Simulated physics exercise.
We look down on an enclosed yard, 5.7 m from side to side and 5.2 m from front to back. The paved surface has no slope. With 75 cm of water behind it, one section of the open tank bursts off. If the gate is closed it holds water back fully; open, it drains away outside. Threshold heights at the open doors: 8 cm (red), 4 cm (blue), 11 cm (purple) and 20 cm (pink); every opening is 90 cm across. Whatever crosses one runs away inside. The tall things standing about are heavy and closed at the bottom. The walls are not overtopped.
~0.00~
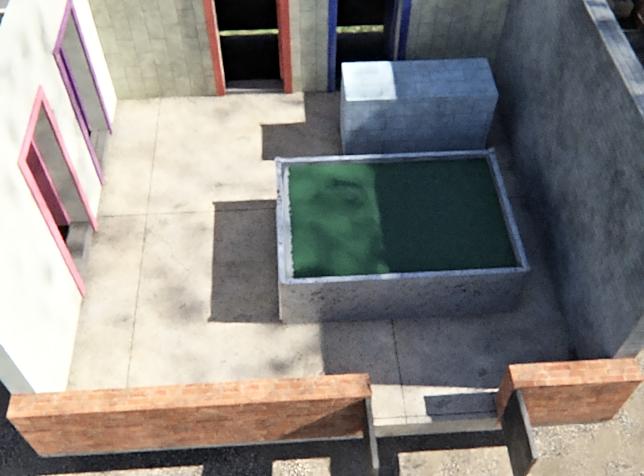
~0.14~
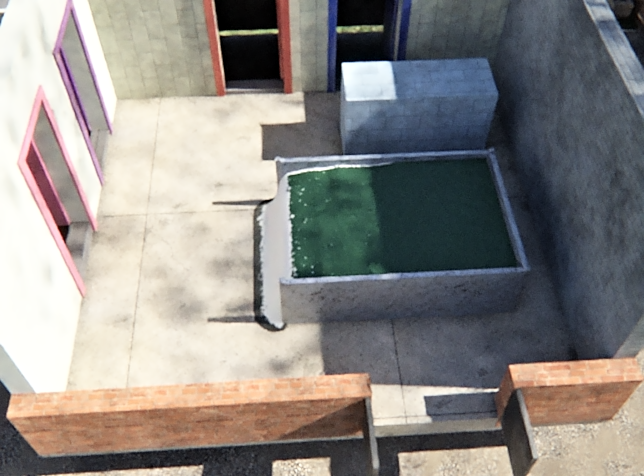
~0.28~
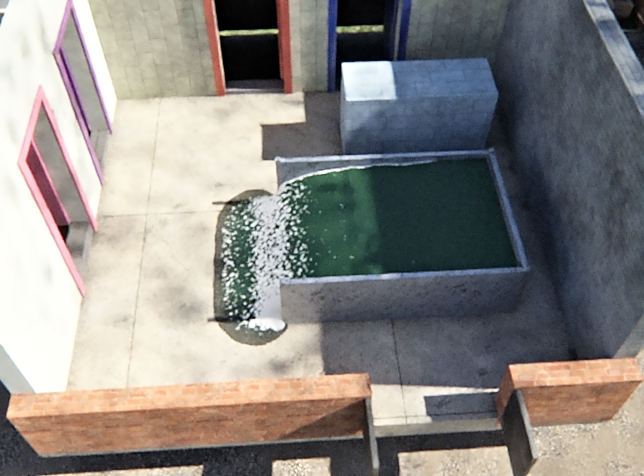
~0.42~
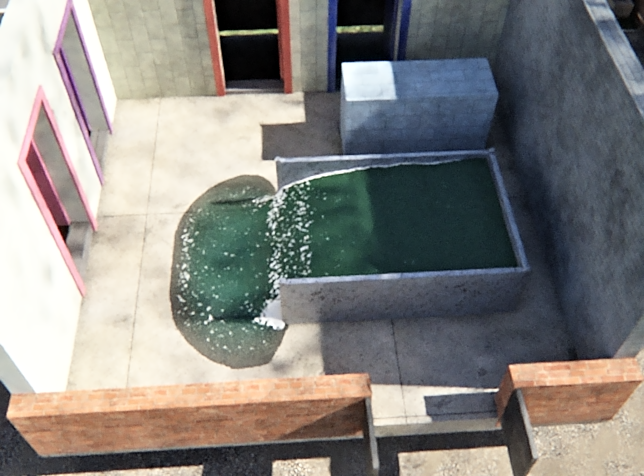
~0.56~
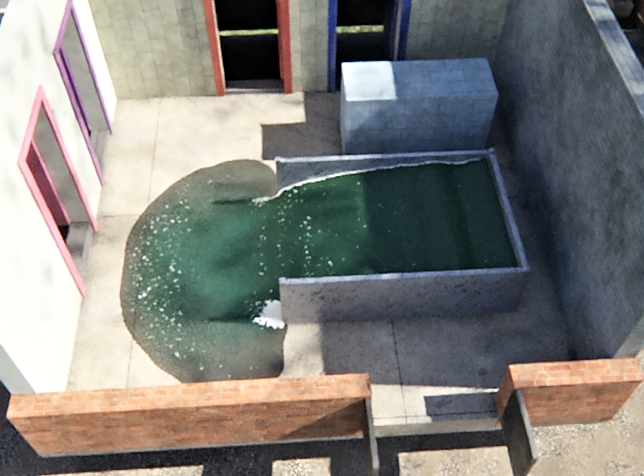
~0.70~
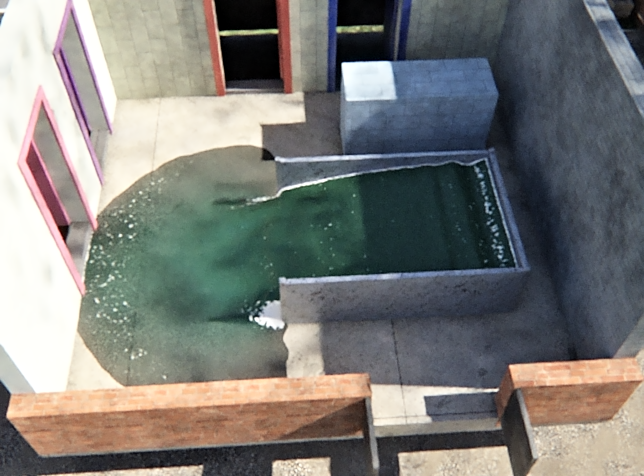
Green water burst through the left side of a raised open tank in a walled yard, foaming at first, then spread leftward in a widening rounded pool across the pale paving toward the pink-framed doorway.
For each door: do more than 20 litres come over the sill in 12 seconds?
The water let in: At the red door it exceeds the limit; at the blue door it passes the limit; at the purple door it passes the limit; at the pink door it passes the limit.
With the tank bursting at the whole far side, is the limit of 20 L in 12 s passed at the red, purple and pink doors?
Then: Red past it, purple over, pink not over.
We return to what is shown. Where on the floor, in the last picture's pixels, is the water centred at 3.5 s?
Near (223, 249).
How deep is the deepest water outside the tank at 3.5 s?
About 32 cm.
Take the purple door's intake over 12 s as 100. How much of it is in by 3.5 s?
Some 55 per cent by then.
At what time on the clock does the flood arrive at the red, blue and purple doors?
Red 2.6 s, blue 3.4 s, purple 1.0 s.
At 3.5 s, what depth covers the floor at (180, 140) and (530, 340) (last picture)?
About 12 and 0 cm.
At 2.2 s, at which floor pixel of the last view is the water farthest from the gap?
Near (117, 104).
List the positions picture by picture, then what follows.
The first picture shows still water, 75 cm deep, in the open tank at (394, 216).
In the second picture, the front is at (280, 327), 1.0 m from the gap at (284, 245); 0.4 m2 of floor is under water; 75 cm left at the back of the open tank.
In the third picture, the front is at (249, 337), 1.2 m from the gap at (285, 248); 1.5 m2 of floor is under water; 75 cm left at the back of the open tank.
In the fourth picture, the front is at (196, 340), 1.5 m from the gap at (285, 250); 2.9 m2 of floor is under water; 75 cm left at the back of the open tank.
In the fifth picture, water pours out at (285, 250) and has run 2.0 m, to (131, 317); typically 8 cm deep outside, 74 cm at the open tank's back.
In the sixth picture, water pours out at (285, 251) and has run 2.5 m, to (79, 320); typically 7 cm deep outside, 68 cm at the open tank's back.
After 1.4 s water covers 45 % of the floor and is deepest (44 cm) near (61, 422); red door not reached, blue door not reached, purple door 18 cm at the sill, 1 L in, pink door 42 cm at the sill, 83 L in.
After 2.2 s water covers 45 % of the floor and is deepest (46 cm) near (74, 347); red door not reached, blue door not reached, purple door 22 cm at the sill, 25 L in, pink door 41 cm at the sill, 191 L in.
After 3.5 s water covers 70 % of the floor and is deepest (32 cm) near (117, 104); red door 8 cm at the sill, 0 L in, blue door 3 cm at the sill, 0 L in, purple door 16 cm at the sill, 64 L in, pink door 27 cm at the sill, 294 L in.
After 7.0 s water covers 100 % of the floor and is deepest (26 cm) near (494, 205); red door 11 cm at the sill, 27 L in, blue door 8 cm at the sill, 5 L in, purple door 14 cm at the sill, 113 L in, pink door 9 cm at the sill, 307 L in.
After 12.0 s water covers 100 % of the floor and is deepest (12 cm) near (491, 195); red door 9 cm at the sill, 45 L in, blue door 10 cm at the sill, 113 L in, purple door 10 cm at the sill, 118 L in, pink door 9 cm at the sill, 307 L in.
